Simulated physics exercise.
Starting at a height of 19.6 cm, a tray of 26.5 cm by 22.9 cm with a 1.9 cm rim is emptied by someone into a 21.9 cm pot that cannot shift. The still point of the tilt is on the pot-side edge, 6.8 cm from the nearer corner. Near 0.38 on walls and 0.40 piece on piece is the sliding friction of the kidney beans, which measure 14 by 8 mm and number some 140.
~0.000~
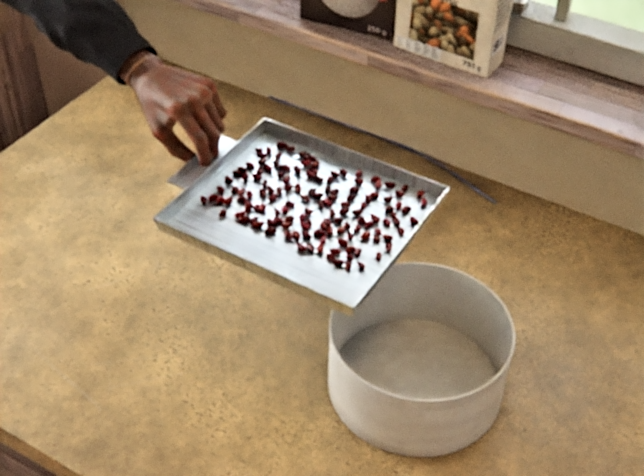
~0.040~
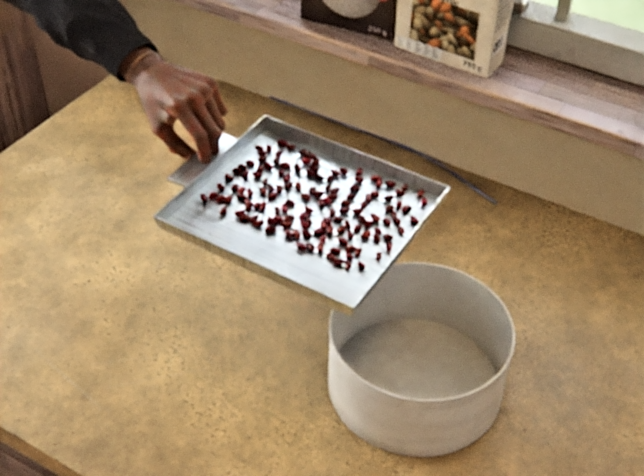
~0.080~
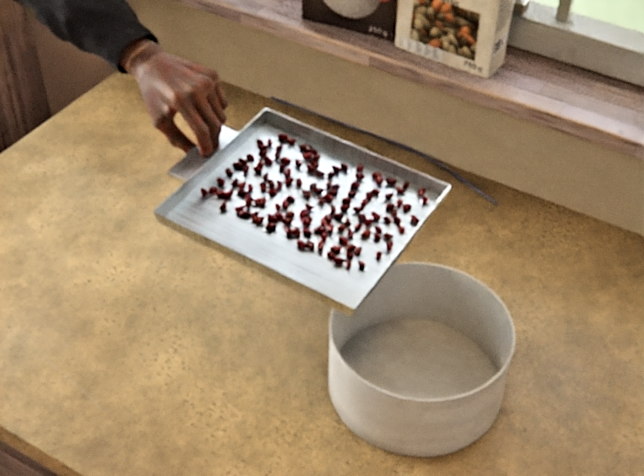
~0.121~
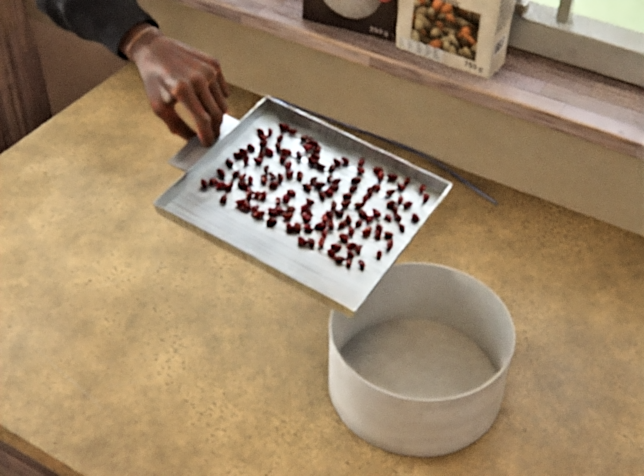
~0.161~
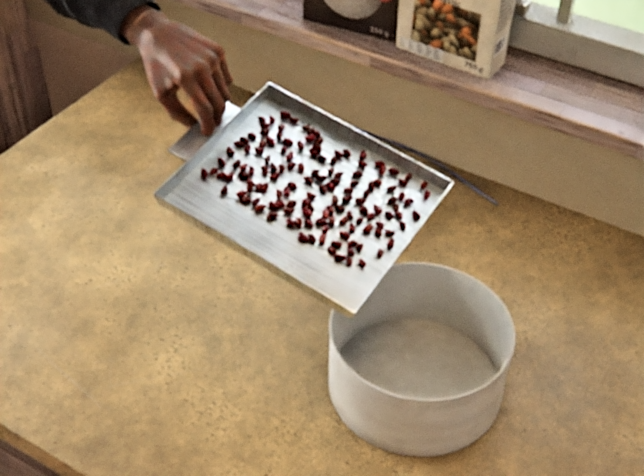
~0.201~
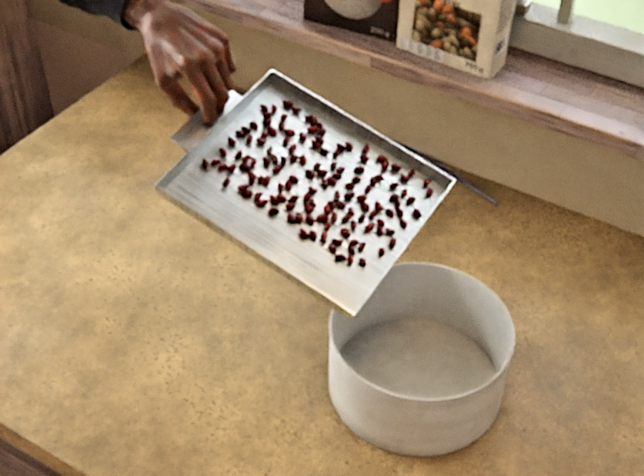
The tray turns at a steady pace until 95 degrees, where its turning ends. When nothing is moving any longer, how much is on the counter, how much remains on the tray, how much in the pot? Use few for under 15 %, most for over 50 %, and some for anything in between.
Counter: Some, tray: Few, pot: Most.
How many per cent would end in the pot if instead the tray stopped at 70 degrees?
In that case some 40 per cent.
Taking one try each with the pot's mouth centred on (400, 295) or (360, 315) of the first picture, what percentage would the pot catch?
Some 25 and 70 per cent.
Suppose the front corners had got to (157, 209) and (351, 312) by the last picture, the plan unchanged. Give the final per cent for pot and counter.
Per cent by place - pot 35, counter 60.
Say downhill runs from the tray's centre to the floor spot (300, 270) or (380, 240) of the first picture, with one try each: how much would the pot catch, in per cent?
First try: About 35 percent; second try: About 80 percent.
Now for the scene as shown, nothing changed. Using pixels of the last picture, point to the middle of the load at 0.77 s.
Near (384, 319).
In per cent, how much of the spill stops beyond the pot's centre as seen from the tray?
60 %.
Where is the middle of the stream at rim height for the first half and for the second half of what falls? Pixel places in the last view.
(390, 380) first, (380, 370) later, roughly.
After 0.54 s, tilt 54 degrees; the tray holds 100 %, the pot 0 %.
After 0.77 s, tilt 80 degrees; the tray holds 55 %, the pot 15 %.
After 1.11 s, tilt 95 degrees; the tray holds 5 %, the pot 65 %.
In the end, at 2.3 s, counter 25 %, tray 0 %, pot 70 %.
